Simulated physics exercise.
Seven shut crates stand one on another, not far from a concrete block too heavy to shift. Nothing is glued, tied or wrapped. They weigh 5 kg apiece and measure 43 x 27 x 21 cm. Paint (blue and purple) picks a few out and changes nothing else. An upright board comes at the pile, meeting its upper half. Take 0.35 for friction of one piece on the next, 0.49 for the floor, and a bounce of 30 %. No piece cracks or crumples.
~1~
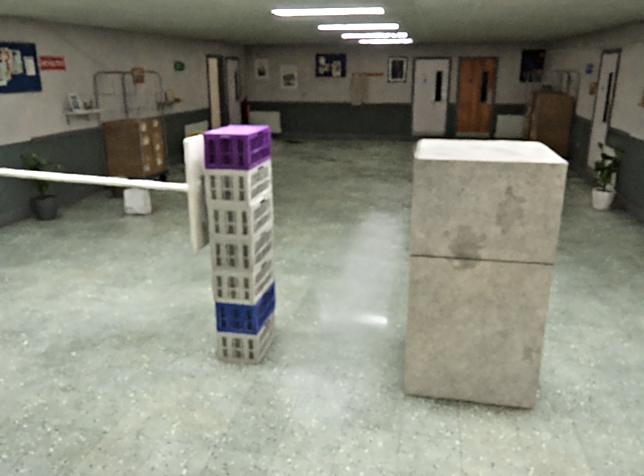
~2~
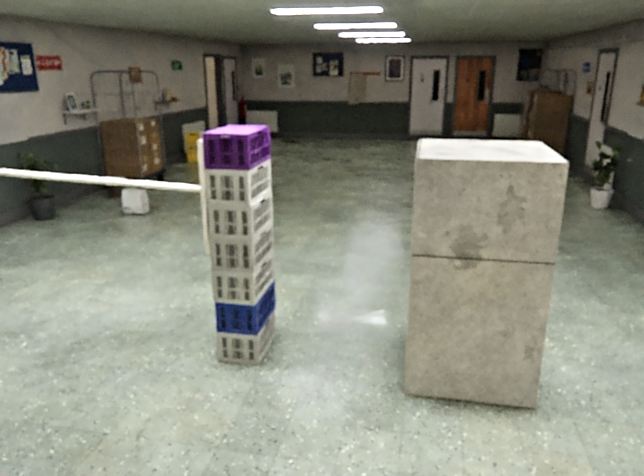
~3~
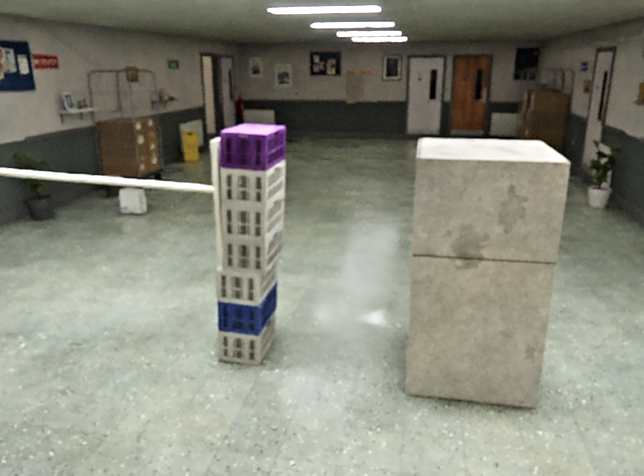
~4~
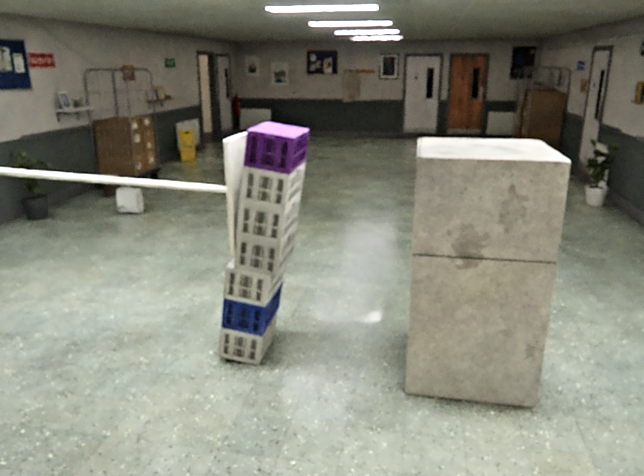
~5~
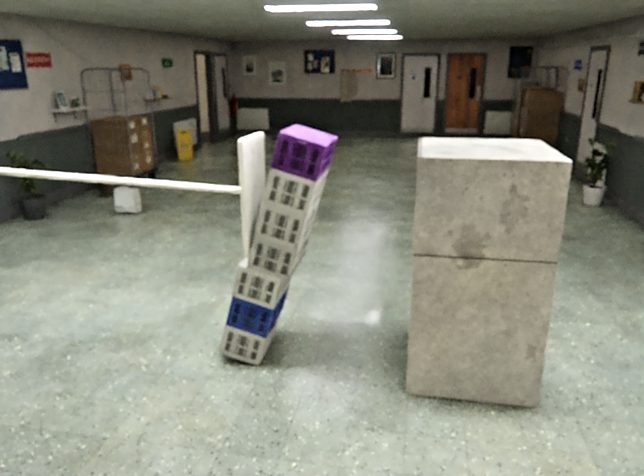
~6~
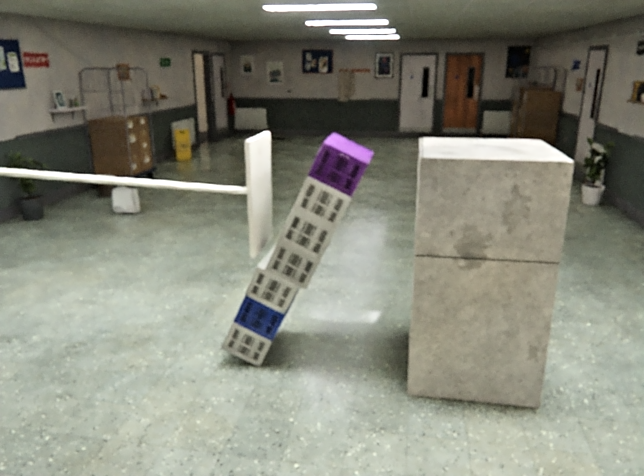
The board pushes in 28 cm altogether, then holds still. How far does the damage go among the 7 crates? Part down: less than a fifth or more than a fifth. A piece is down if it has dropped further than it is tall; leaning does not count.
The part is over a fifth.
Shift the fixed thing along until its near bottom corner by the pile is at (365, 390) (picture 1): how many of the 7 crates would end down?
In that case 0.
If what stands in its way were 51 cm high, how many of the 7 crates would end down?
Then 5.
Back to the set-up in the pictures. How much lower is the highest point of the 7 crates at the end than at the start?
Roughly 90 cm.
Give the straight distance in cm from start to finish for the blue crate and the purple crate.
Moved: Blue 30, purple 110.
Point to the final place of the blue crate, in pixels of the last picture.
Around (289, 333).
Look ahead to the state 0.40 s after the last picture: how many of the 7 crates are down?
At that moment 4.
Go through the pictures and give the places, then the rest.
In the first frame (we follow the side turned to the camera; the camera moves round a little), board (189, 183) 9 cm short; purple crate (226, 152); blue crate (236, 319); no piece has moved.
The second frame shows board (202, 183) 9 mm short; purple crate (226, 152).
The third frame shows board (215, 184) 7 cm in; purple crate (243, 151) displaced 10 cm; 5 stirred so far.
The fourth frame shows board (228, 184) 16 cm in; purple crate (268, 152) tipped 9°; blue crate (243, 318) tipped 9°; 7 stirred so far.
The fifth frame shows board (242, 185) 24 cm in; purple crate (298, 157) tipped 16°; blue crate (249, 317) tipped 16°; steepest lean 16°, the crate at (280, 227); 7 stirred so far.
The sixth frame shows board (249, 185) 28 cm in, stopped; purple crate (337, 170) tipped 25°, 9 cm lower; blue crate (259, 319) tipped 25°; steepest lean 25°, the crate at (306, 235); 7 stirred so far.
Then, 0.12 s on from the sixth picture, none of the 7 crates down, 7 disturbed; purple crate tipped 34°, 18 cm lower; blue crate tipped 34°.
Then, 0.40 s on from the sixth picture, 4 of the 7 crates down; blue crate tipped 53°; purple crate tipped 25°, 22 cm lower.
Then, 0.66 s on from the sixth picture, 5 of the 7 crates down; blue crate on its side; purple crate tipped 25°, 70 cm lower.
Finally, 5 of the 7 crates down; purple crate on its side; blue crate on its side. That is 71 per cent. Seen by the last camera, middles, purple crate near (322, 294), blue crate near (289, 333).
